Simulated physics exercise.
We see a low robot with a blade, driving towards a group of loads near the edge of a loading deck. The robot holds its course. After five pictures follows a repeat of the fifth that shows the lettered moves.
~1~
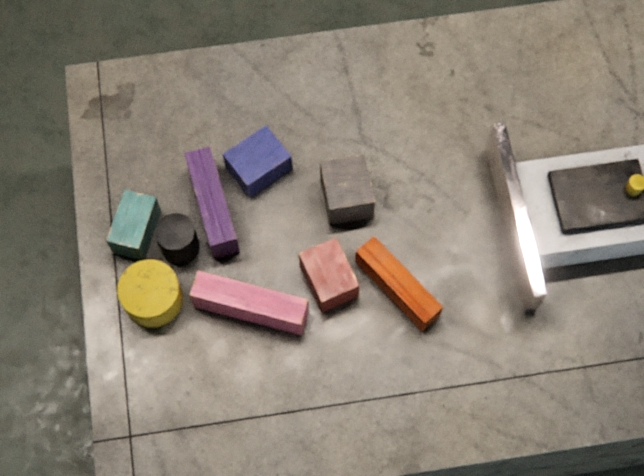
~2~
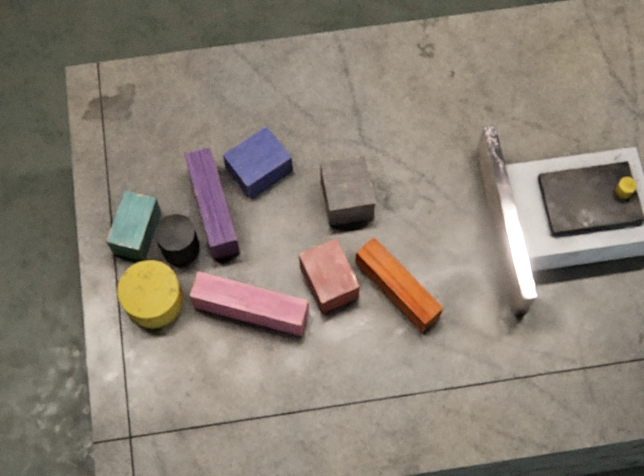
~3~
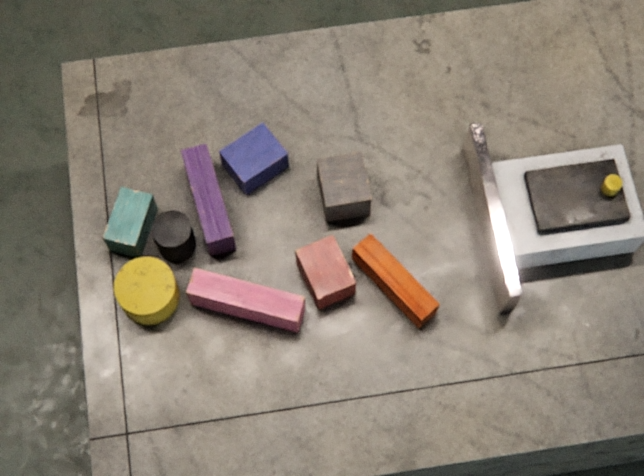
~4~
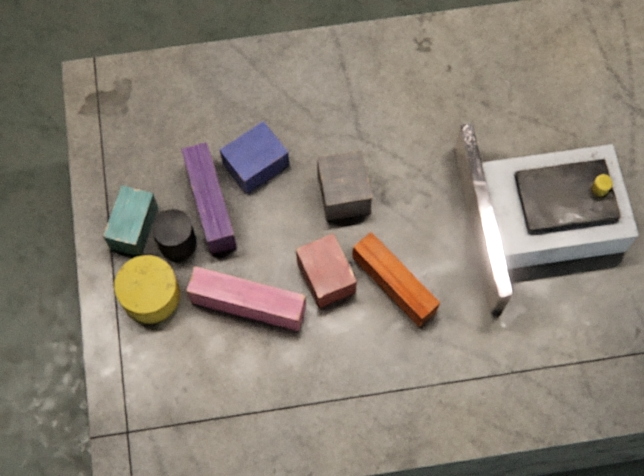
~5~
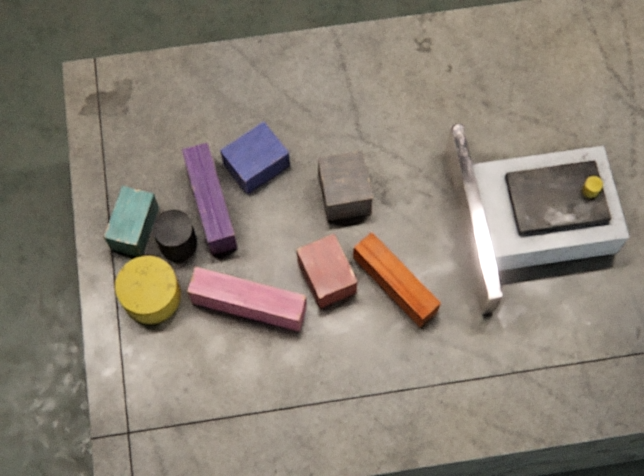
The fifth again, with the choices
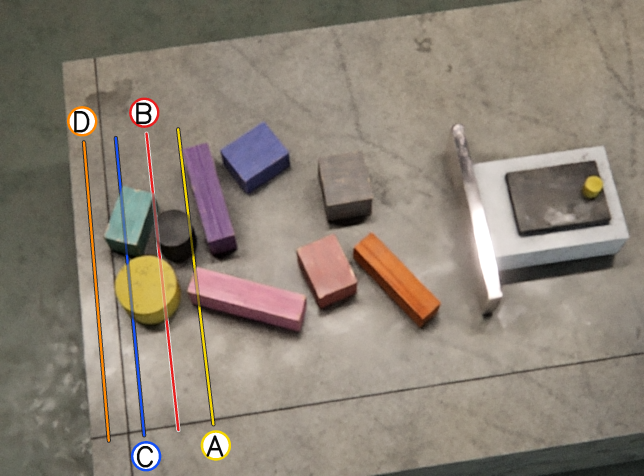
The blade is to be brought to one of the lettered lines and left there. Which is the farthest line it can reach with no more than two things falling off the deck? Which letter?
A is the last line within the limit.
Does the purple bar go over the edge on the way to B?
No.
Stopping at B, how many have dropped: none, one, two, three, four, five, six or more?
By then, three.
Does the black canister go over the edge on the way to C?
By then, yes.
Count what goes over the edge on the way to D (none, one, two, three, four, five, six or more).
In all, six or more.
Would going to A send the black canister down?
No.
On the copy, A at (195, 269); B at (162, 274); C at (129, 279); D at (96, 284).
On A. First, robot (449, 212); orange stick (361, 281); grey crate (334, 188).
Then, robot (349, 227); yellow canister (133, 291); pink bar (208, 331).
Finally, robot (272, 238); turquoise crate (84, 214); yellow canister (98, 296); none fallen.
By contrast, B drops three; C drops four; D drops six.
